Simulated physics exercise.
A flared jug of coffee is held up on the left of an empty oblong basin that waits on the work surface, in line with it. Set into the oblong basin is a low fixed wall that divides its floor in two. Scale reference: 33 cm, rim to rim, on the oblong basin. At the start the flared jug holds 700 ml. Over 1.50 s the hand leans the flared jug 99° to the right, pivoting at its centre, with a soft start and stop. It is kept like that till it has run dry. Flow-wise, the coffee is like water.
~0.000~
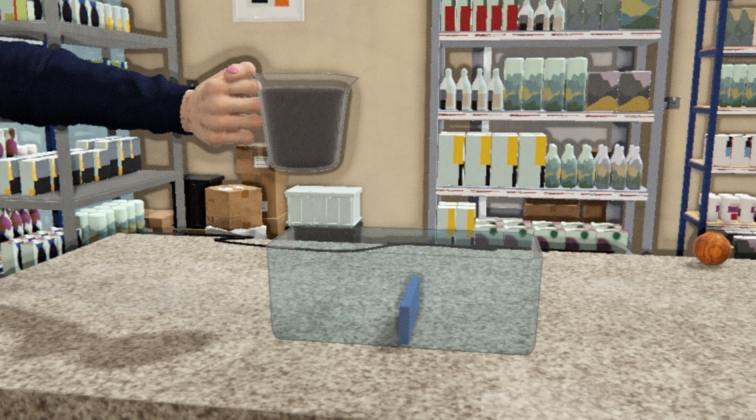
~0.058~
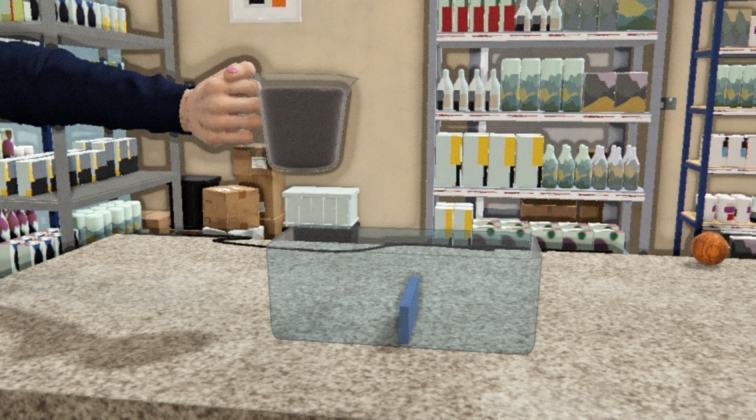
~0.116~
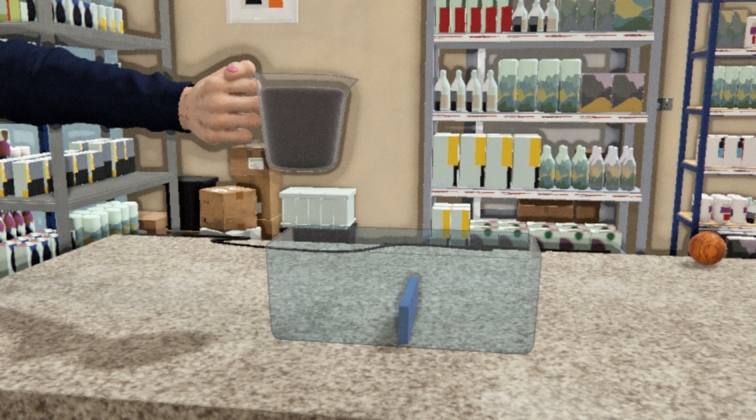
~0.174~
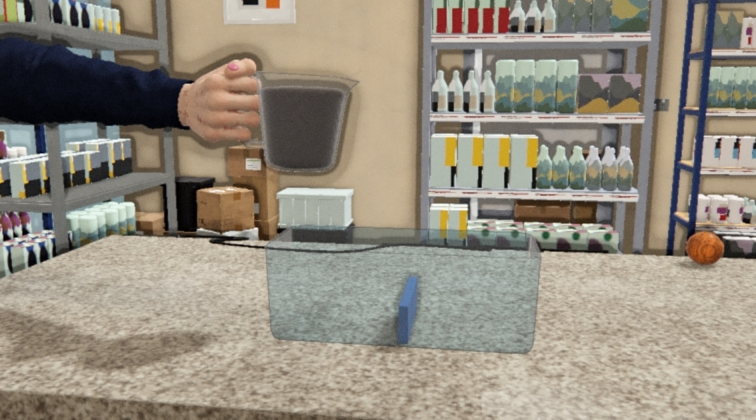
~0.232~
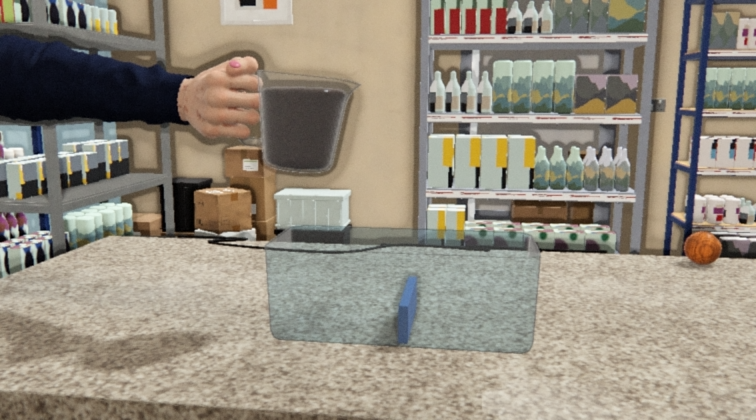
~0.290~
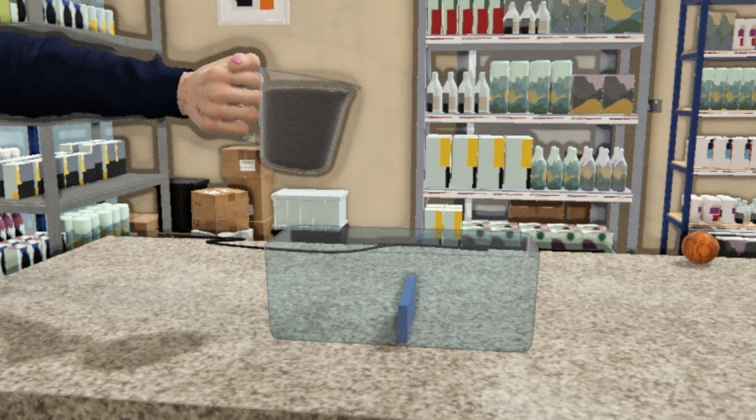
A hand holds a flared jug of coffee above an empty basin and leans it slightly right.
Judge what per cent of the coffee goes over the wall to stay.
66 percent, roughly.
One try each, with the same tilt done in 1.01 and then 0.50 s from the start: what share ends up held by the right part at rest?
I'd say 60 percent on the first go, 45 percent on the next.
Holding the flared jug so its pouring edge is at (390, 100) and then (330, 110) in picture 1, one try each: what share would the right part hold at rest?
90 in a hundred, followed by 5 in a hundred.
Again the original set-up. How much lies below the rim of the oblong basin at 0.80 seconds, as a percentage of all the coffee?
At that time the basin holds about 5 per cent of the liquid.
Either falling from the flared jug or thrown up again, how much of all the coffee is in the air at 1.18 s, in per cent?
Something like 18 per cent is in the air then.
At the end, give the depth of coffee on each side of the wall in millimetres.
I'd say close to 10 mm on the left, close to 24 mm on the right.
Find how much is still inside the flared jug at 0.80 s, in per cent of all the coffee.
Close to 80 in a hundred.
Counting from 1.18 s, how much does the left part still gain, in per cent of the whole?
Around 28 in a hundred.
Then, 0.80 s in, the tilt is 55° and 80 per cent is still to pour, 1 is left of the wall and 4 right of it.
Then, 1.18 s in, the tilt is 88° and 28 per cent is still to pour, 5 is left of the wall and 49 right of it.
Then, 1.57 s in, the tilt is 99° and 2 per cent is still to pour, 30 is left of the wall and 66 right of it.
Then, 2.00 s in, the tilt is 99° and 0 per cent is still to pour, 33 is left of the wall and 66 right of it.
Finally, 33 per cent lies left of the wall, 66 right of it and 1 outside.
